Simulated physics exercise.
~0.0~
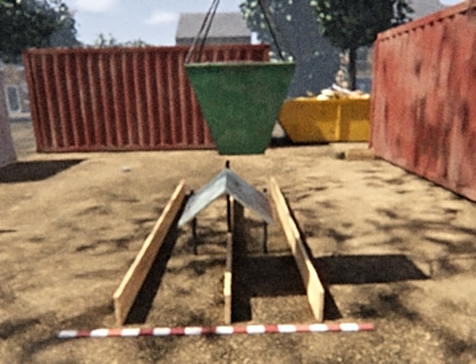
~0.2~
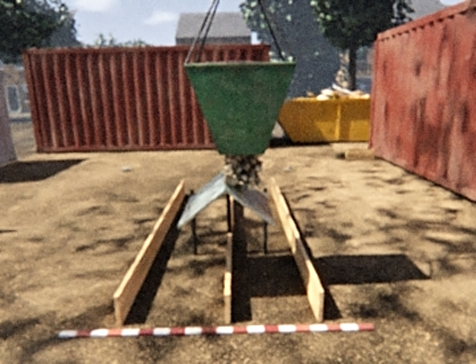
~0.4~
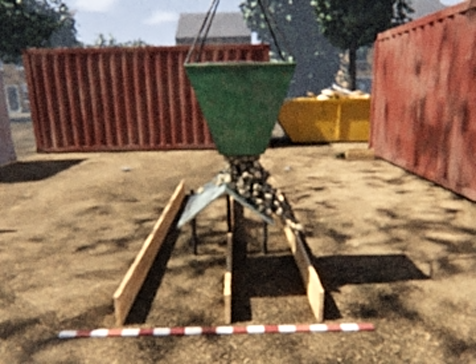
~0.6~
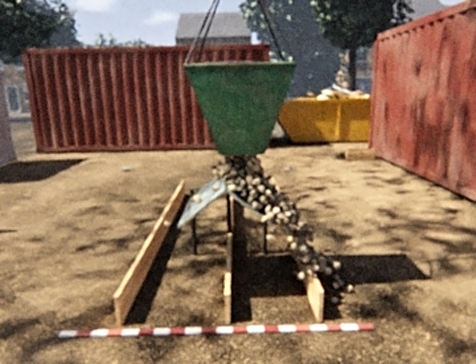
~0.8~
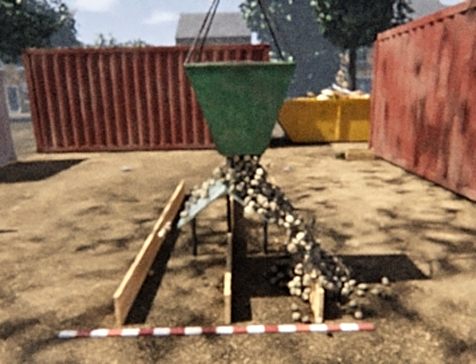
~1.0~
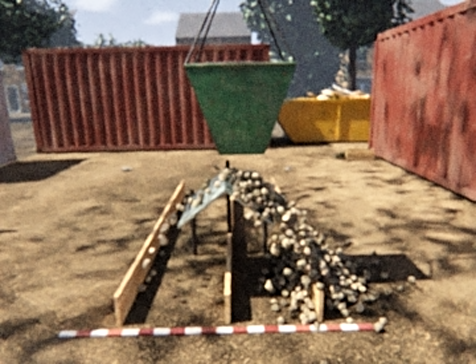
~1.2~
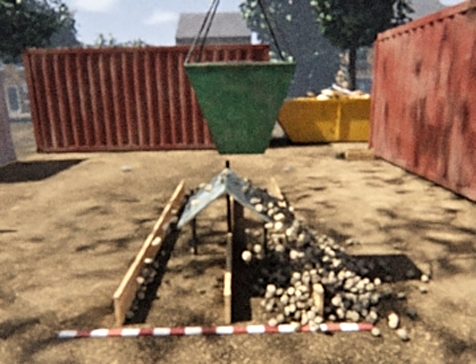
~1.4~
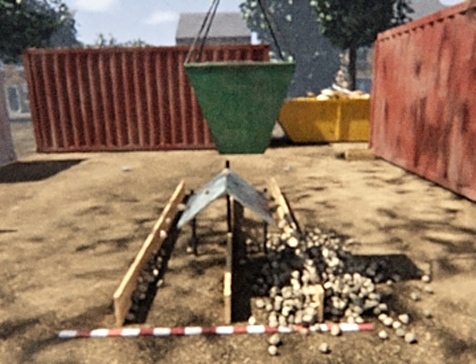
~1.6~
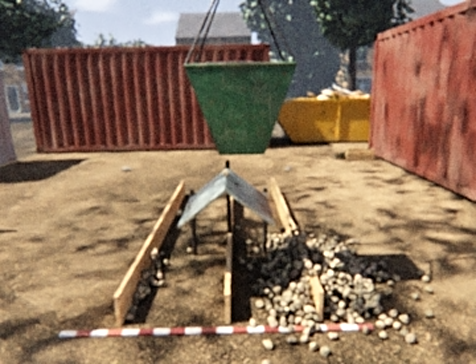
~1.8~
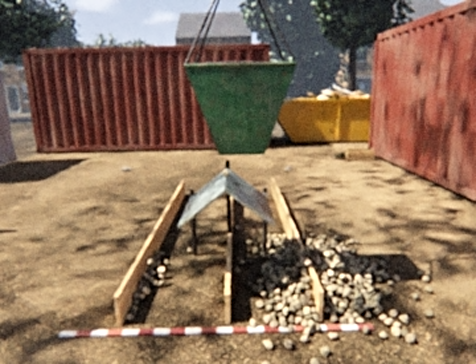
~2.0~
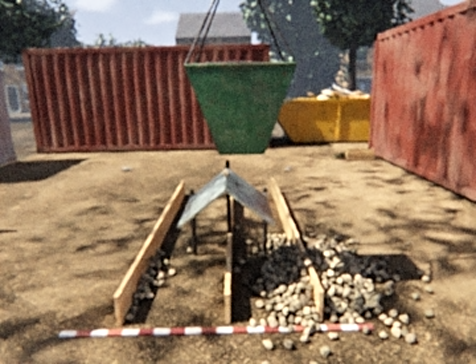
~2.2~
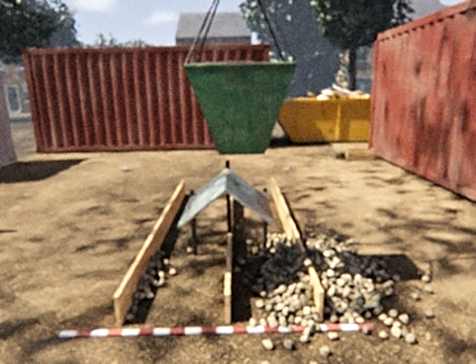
A heap of stones dropped from the bottom of a hanging green skip onto a peaked metal sheet and slid mostly down its right side, filling the right bay and spilling over the board beyond it, while only a few ended up in the left bay.
